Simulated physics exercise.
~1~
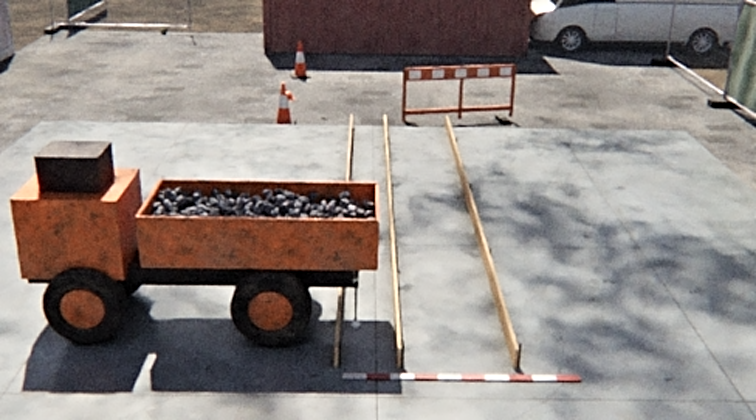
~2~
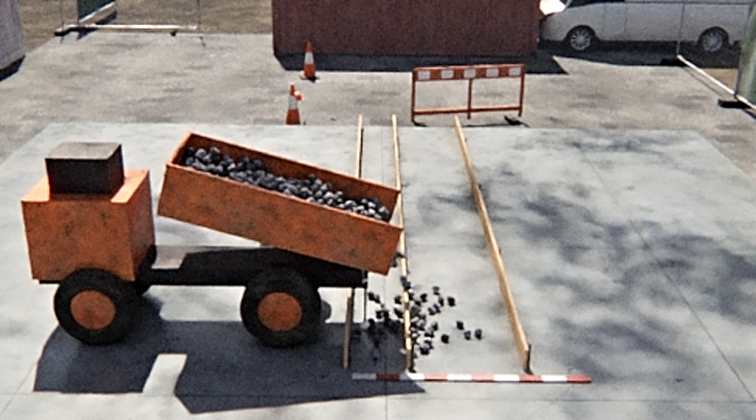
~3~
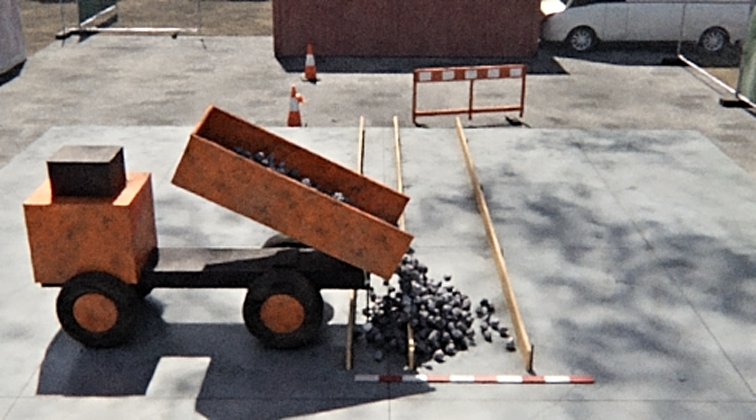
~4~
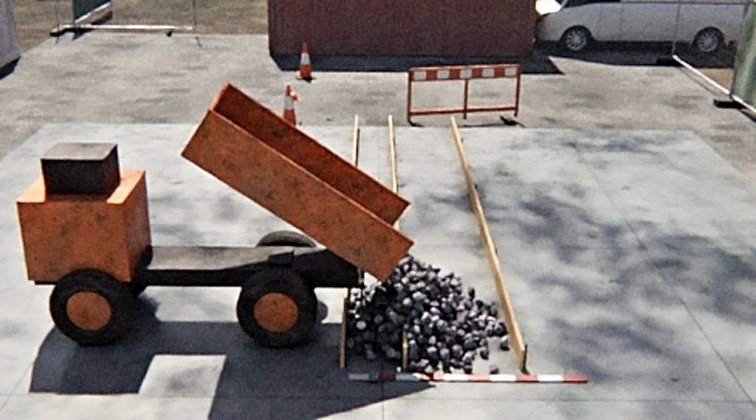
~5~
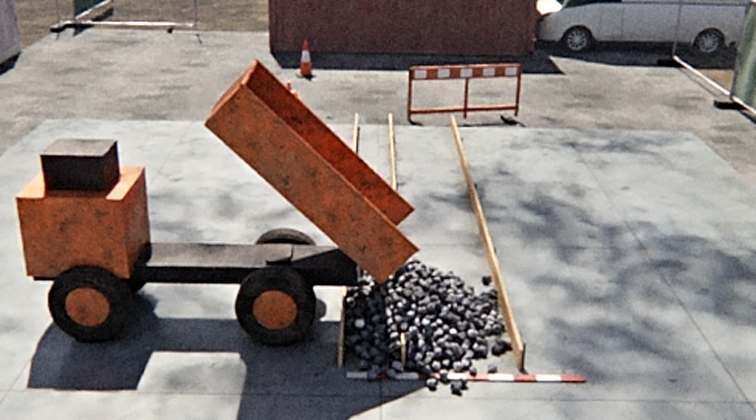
An orange tipper truck, its skip full of dark grey stones, stands at the left of a sunlit concrete yard, seen from slightly above. To its right, wooden planks cross the ground beside a red and white striped strip, with traffic cones, a barrier and a parked white car behind. The skip tilts up, and stones begin spilling off its right end. It steepens, and they pour into a growing heap among the planks. Tipped higher still, the skip ends raised and empty-looking above a broad pile, most of it lying beyond the middle plank.
